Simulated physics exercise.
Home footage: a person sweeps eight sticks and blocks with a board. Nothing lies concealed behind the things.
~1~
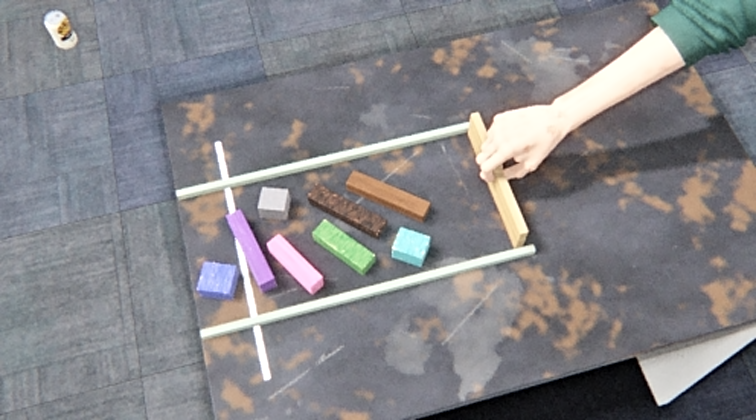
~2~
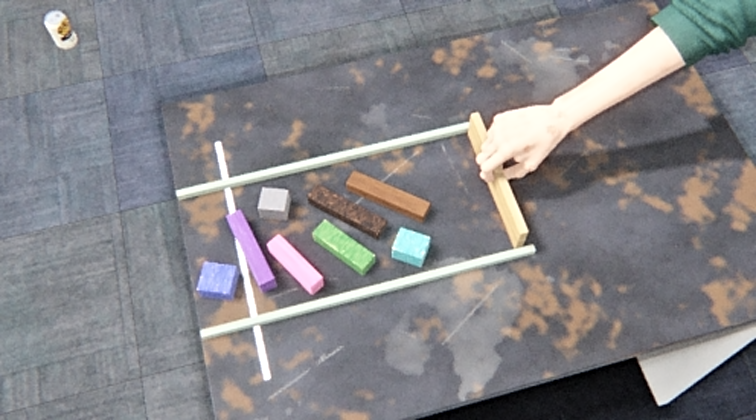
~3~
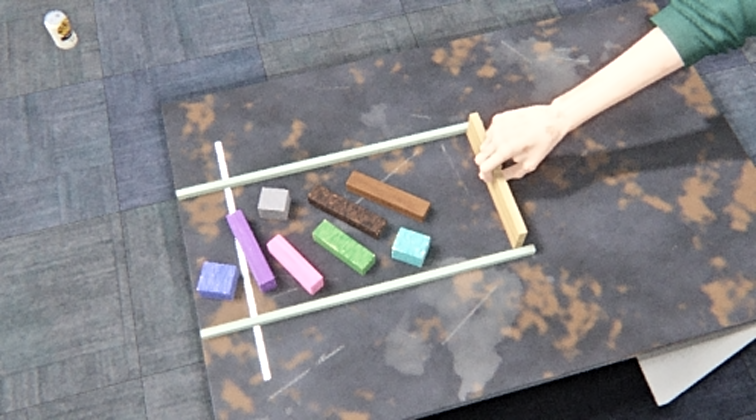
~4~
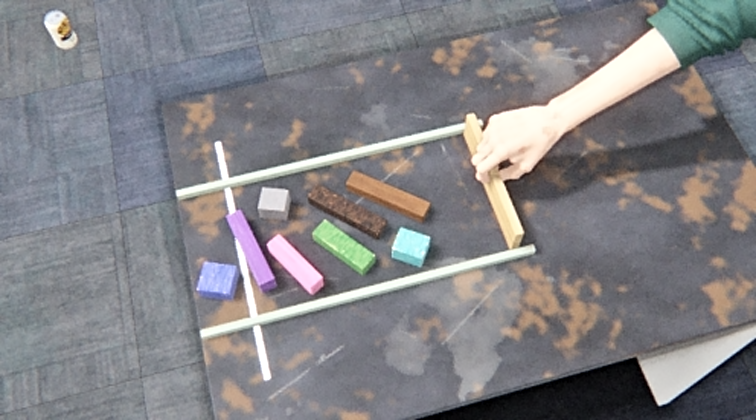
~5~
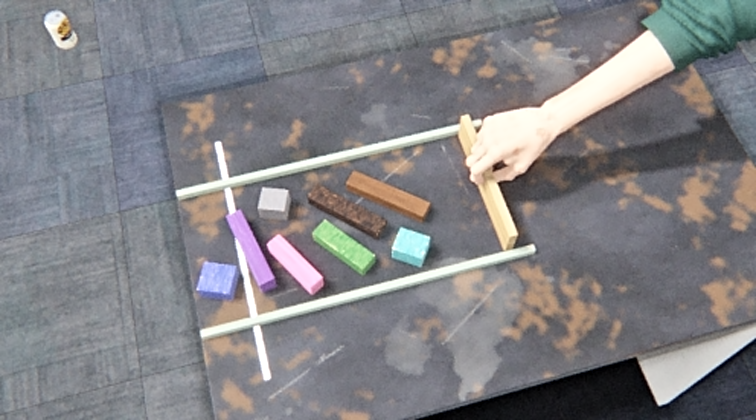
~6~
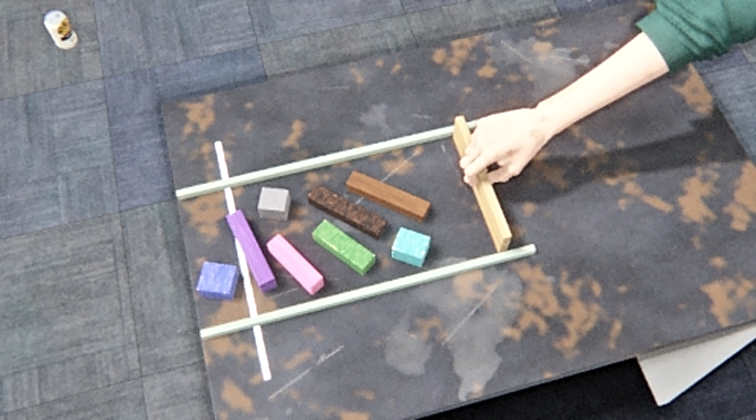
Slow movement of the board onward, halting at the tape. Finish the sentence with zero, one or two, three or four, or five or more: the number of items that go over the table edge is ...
The number of items that go over the table edge is three or four.
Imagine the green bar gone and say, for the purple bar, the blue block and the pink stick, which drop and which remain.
Purple bar: Is gone; blue block: Is gone; pink stick: Is still there.
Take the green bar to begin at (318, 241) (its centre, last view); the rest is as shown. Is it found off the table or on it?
Lab note: It does not drop.
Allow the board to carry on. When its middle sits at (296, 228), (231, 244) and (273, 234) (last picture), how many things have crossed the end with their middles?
Counts by place: 0 / 5 / 1.
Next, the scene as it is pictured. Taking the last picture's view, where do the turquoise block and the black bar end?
For the turquoise block it's (235, 303), and for the black bar it's (213, 253).
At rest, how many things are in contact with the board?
That number would be 2.
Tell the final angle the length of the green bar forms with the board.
Somewhere near 0 degrees, I'd say.
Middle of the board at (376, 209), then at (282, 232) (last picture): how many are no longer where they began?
At the first spot 4, then 8.
Soon after, none off yet; blue block at rest near (219, 281); purple bar at rest near (251, 250); grey block at rest near (275, 204).
At rest, the number that fall off is three or four; fallen, pink stick, purple bar and blue block.
